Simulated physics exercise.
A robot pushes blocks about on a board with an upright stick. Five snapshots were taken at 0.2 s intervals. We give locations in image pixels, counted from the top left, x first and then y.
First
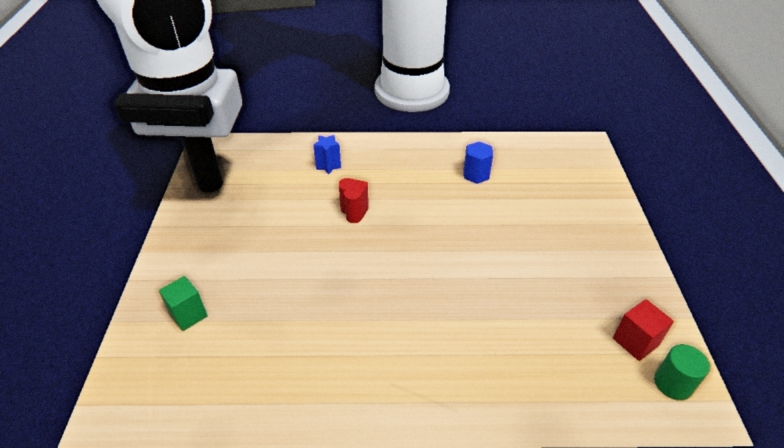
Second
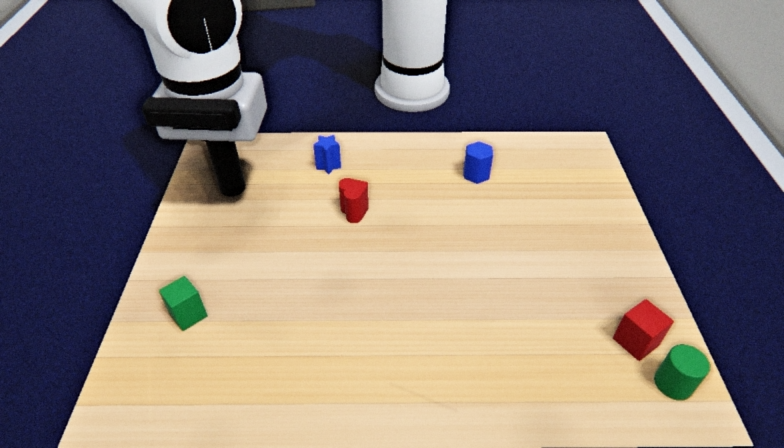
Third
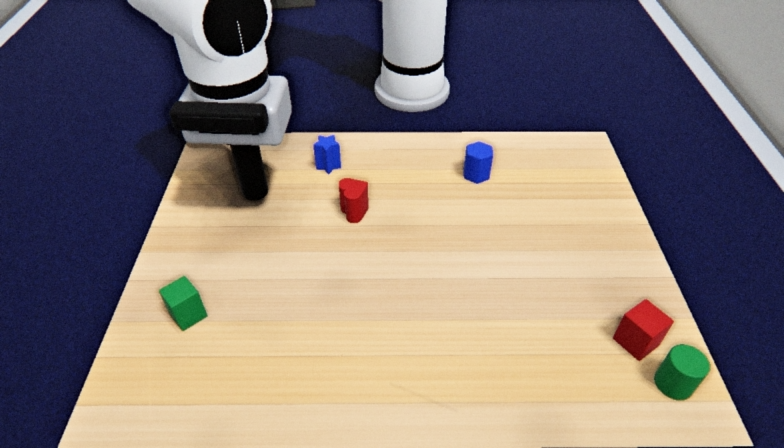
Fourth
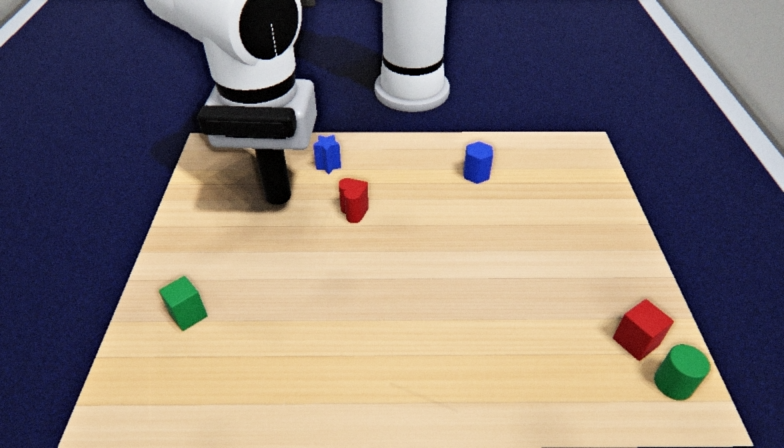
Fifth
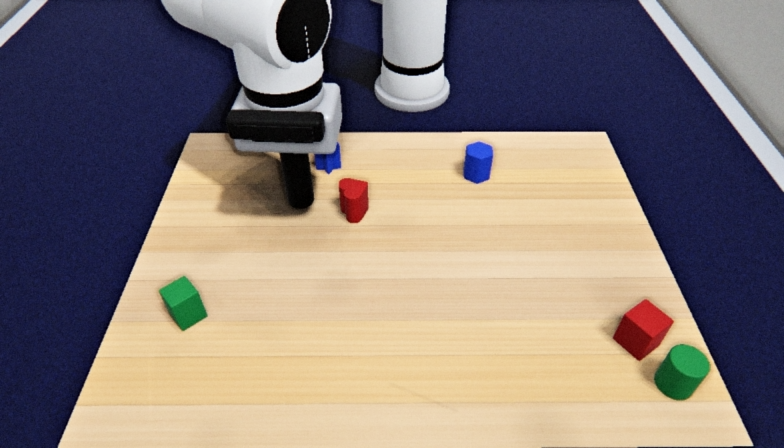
A white robot arm holding a black upright stick reaches over the far left of a pale wooden board on a dark blue surface, seen from above at an angle. A blue star-shaped block, red heart-shaped block and blue block sit toward the back, a green block at left, and a red cube and green cylinder at lower right. The arm slides the stick steadily rightward, partly covering the star, while the blocks and camera stay still.
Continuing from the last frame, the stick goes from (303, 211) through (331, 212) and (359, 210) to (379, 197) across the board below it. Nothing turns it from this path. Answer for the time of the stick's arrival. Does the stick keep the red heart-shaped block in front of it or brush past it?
The block lies off to the side or behind.
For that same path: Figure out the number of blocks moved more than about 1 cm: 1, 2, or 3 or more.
I reckon the push displaces only one of the blocks by more than 1 cm.
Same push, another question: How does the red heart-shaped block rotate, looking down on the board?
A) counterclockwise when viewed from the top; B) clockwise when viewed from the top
B
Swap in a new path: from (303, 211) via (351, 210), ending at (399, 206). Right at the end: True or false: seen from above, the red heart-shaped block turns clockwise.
The statement is true.
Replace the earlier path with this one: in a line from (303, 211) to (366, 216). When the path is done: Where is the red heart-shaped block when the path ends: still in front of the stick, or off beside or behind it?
I predict the stick still has it in front.
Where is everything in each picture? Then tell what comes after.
In the first frame, stick's lower end at (211, 186); blue star-shaped block at (326, 141); red heart-shaped block at (353, 187).
In the second frame, stick at (233, 190); blocks still.
In the third frame, stick at (256, 194); blocks still.
In the fourth frame, stick at (279, 197); blocks still.
In the fifth frame, stick at (302, 201); blue star-shaped block hidden; red heart-shaped block at (353, 187).
On the path given first. One third of the way, stick at (331, 203); red heart-shaped block at (356, 187).
Two thirds of the way, stick at (359, 200); red heart-shaped block at (382, 184), turned 25° clockwise.
At the end, stick at (379, 187); blue star-shaped block still; red heart-shaped block at (399, 179), turned 55° clockwise.
